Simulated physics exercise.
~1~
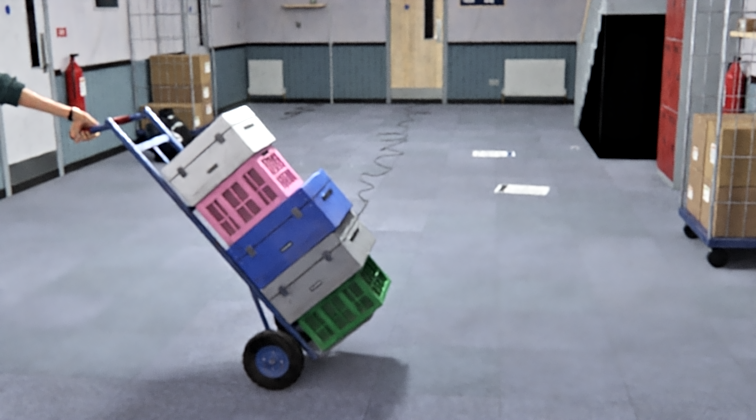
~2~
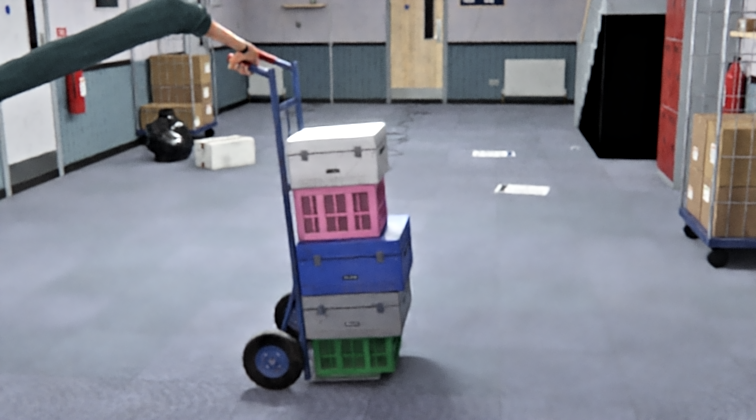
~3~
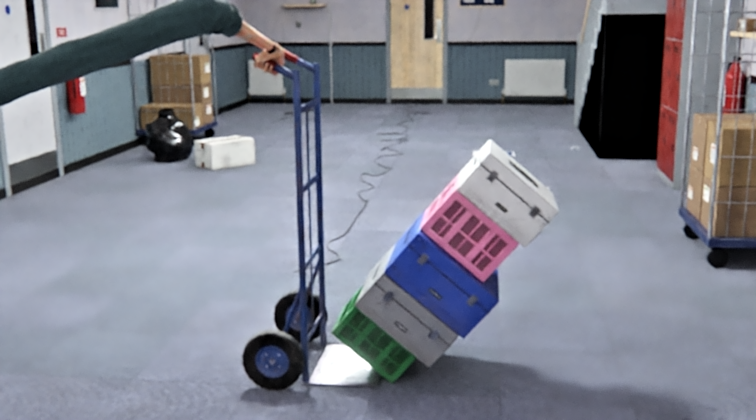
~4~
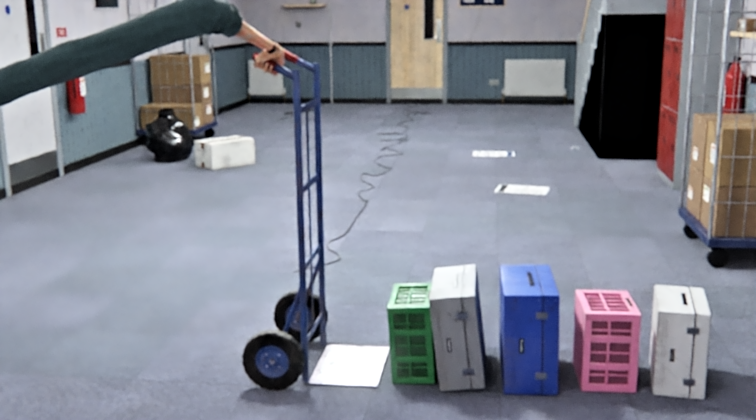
An arm in a dark green sleeve reaches in from the left, gripping a blue sack truck in a wide grey-floored storage room, seen side-on by a still camera. The tilted truck carries a leaning stack, with a white toolbox on top, then a pink crate, a blue toolbox, a grey toolbox and a green crate. The hand swings the truck forward until it stands upright. The whole stack keeps tipping rightward off the plate, leaving the truck behind. Finally all five items lie toppled in a row to the right, green nearest the truck and white farthest, while the hand still holds the upright truck.
